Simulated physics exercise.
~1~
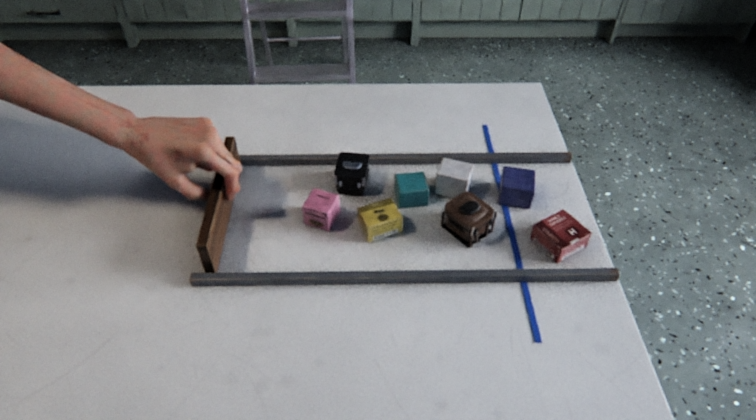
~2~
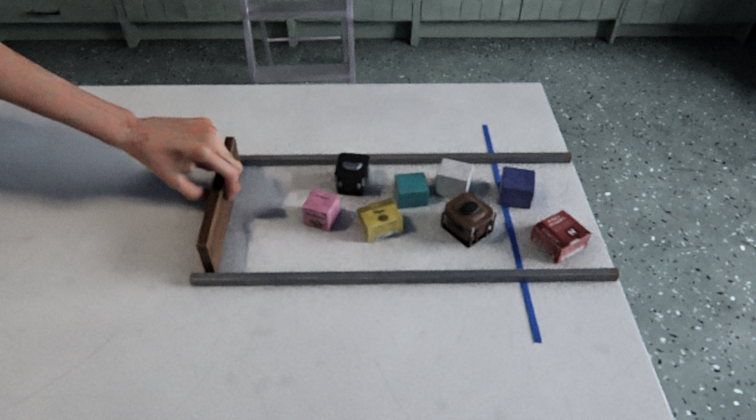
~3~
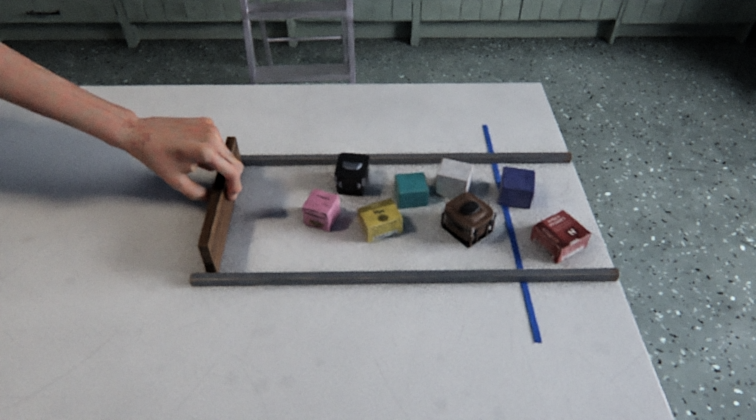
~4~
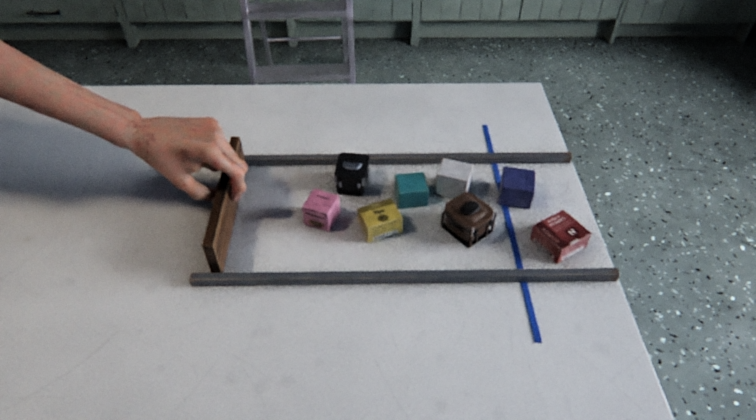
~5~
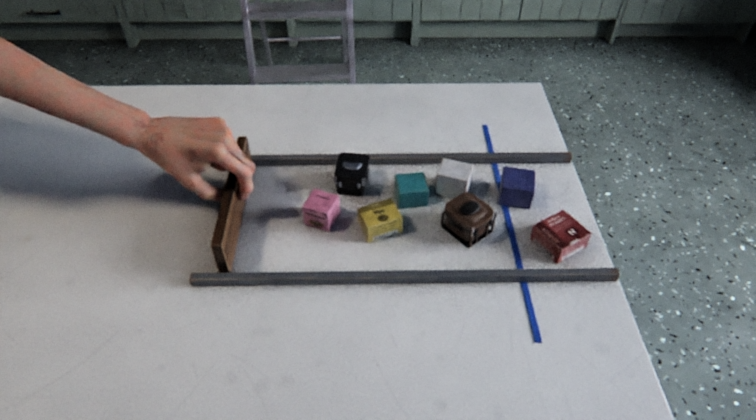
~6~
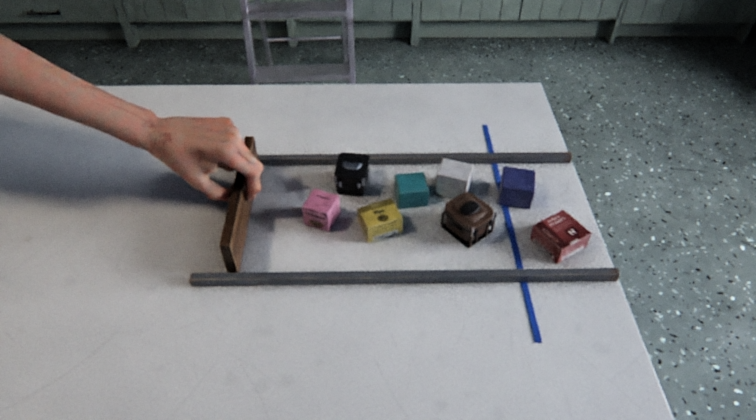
A hand reaches in from the left, gripping a brown board set between two grey rails on a pale table, seen from above at an angle in a room with a speckled green floor. Black, pink, yellow, teal, white, brown, blue and red blocks lie scattered rightward, near a blue tape line. The hand slides the board slightly right; the blocks and camera stay still.
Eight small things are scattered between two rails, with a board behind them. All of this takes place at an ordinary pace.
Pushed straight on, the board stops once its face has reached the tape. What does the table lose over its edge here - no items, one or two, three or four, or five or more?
Under three but some drop.
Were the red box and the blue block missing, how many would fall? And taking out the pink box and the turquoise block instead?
You'd get 0 in the first case and 1 in the second one.
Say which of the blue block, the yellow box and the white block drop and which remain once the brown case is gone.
Result: Blue block comes off, yellow box stays, white block stays.
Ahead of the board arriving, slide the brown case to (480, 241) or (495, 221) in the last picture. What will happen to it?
Try one: It is still there. Try two: It is still there.
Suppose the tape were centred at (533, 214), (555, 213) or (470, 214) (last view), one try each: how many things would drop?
The three tries give 3, 4 and 0.
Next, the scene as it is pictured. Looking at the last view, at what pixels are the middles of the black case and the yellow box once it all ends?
Near (514, 172) and (555, 225).
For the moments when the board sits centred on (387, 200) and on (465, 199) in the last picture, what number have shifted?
Counts: 6, 8.
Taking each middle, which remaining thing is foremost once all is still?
The foremost one is the white block.
Soon after, none off yet; red box at rest near (560, 236); blue block at rest near (517, 187); brown case at rest near (468, 219).
At rest, the number that fall off is one or two; fallen, blue block and red box.
